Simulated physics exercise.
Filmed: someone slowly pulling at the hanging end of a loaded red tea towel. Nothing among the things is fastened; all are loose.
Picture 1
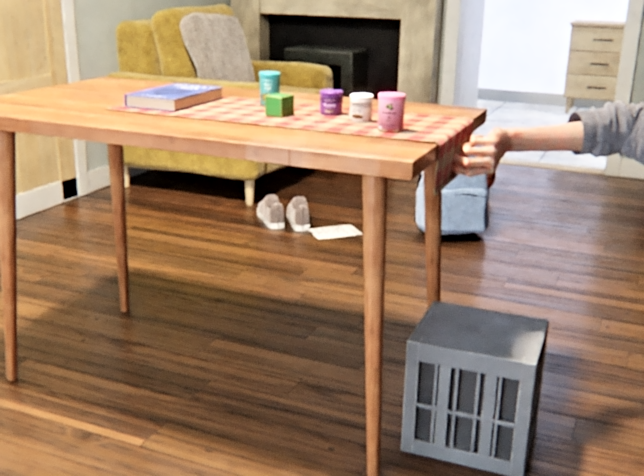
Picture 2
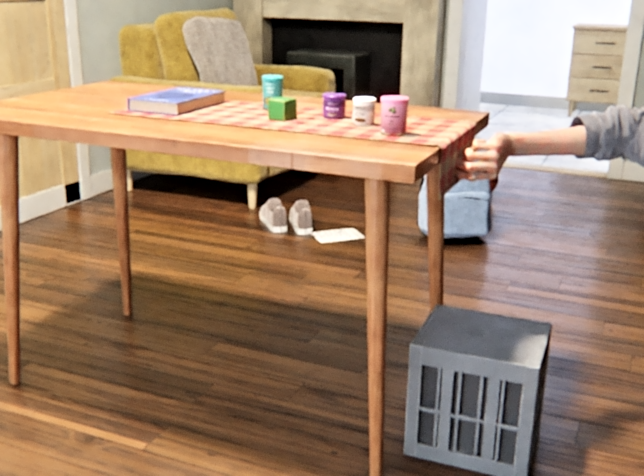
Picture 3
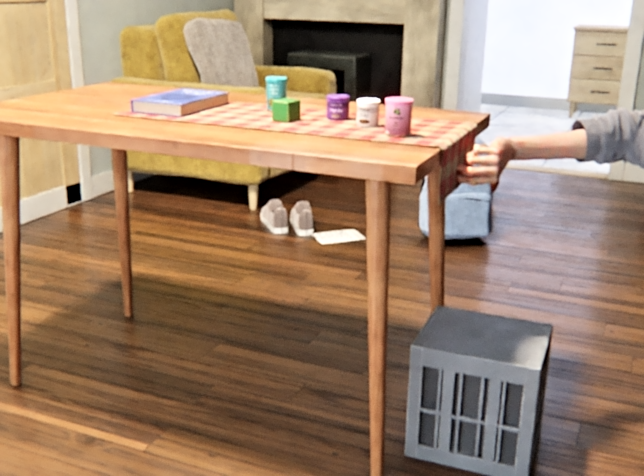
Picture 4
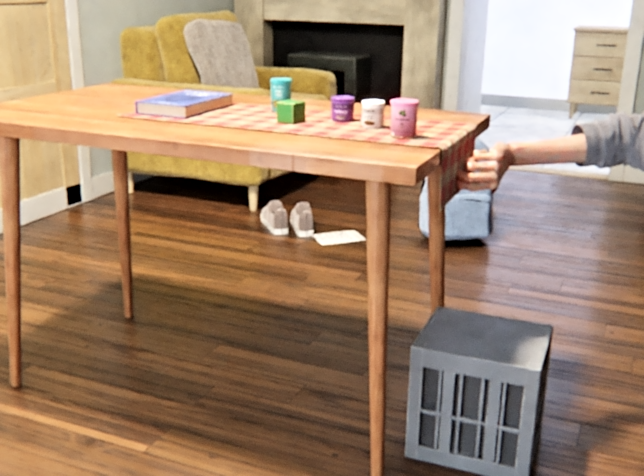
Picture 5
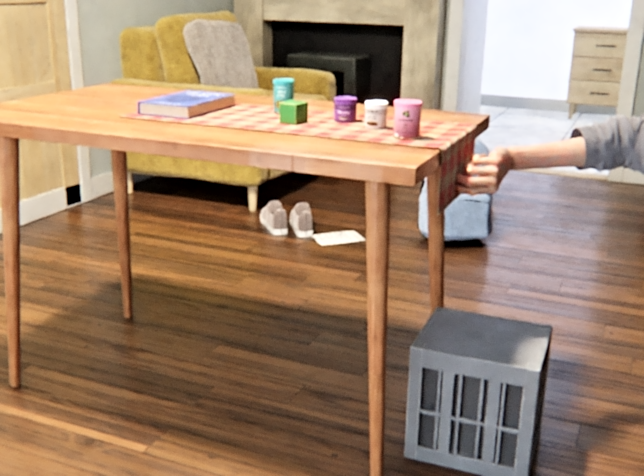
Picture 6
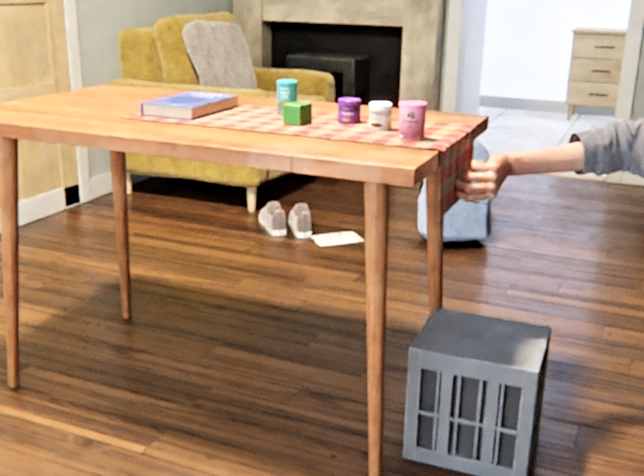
The video shows a hand at the right slowly pulling the hanging end of a red checked cloth downward at a wooden table's edge, while the small colourful containers, green cube and blue book on it shift slightly rightward.
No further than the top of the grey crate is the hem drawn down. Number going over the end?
Three end up below.
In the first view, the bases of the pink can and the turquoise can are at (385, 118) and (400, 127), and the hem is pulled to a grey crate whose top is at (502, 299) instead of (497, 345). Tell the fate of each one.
In the end the pink can is no longer on top and the turquoise can is no longer on top.
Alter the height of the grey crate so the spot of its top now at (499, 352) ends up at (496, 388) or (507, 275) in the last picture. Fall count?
Respectively 4 and 1.
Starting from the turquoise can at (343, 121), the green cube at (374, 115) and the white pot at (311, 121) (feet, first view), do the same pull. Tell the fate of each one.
As for the turquoise can, it goes off; the green cube goes off; the white pot goes off.
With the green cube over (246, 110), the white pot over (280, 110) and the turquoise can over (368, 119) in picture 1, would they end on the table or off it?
Here's what happens: The green cube remains aboard, the white pot remains aboard, the turquoise can leaves its perch.
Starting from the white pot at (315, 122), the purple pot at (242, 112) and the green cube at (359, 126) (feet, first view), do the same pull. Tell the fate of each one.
The white pot will end up down, the purple pot will stay where it is, and the green cube will end up down.
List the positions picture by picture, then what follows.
The first picture shows hem (434, 196); pink can (392, 94); white pot (362, 95); purple pot (332, 91); green cube (280, 95); turquoise can (270, 73); top of the crate (497, 345).
The second picture shows hem (438, 200); pink can (395, 98).
The third picture shows hem (438, 205); white pot (368, 100).
The fourth picture shows hem (439, 211); purple pot (343, 97); top of the crate (501, 351).
The fifth picture shows hem (437, 215); green cube (294, 102).
The sixth picture shows hem (438, 222); pink can (413, 103); white pot (381, 103); purple pot (350, 99); green cube (298, 103); turquoise can (287, 81).
Soon after, hem near (453, 266); pink can gone.
Then, hem near (451, 319); pink can, white pot and purple pot gone.
At rest, hem on the crate; pink can, white pot and purple pot gone. It carries off three.
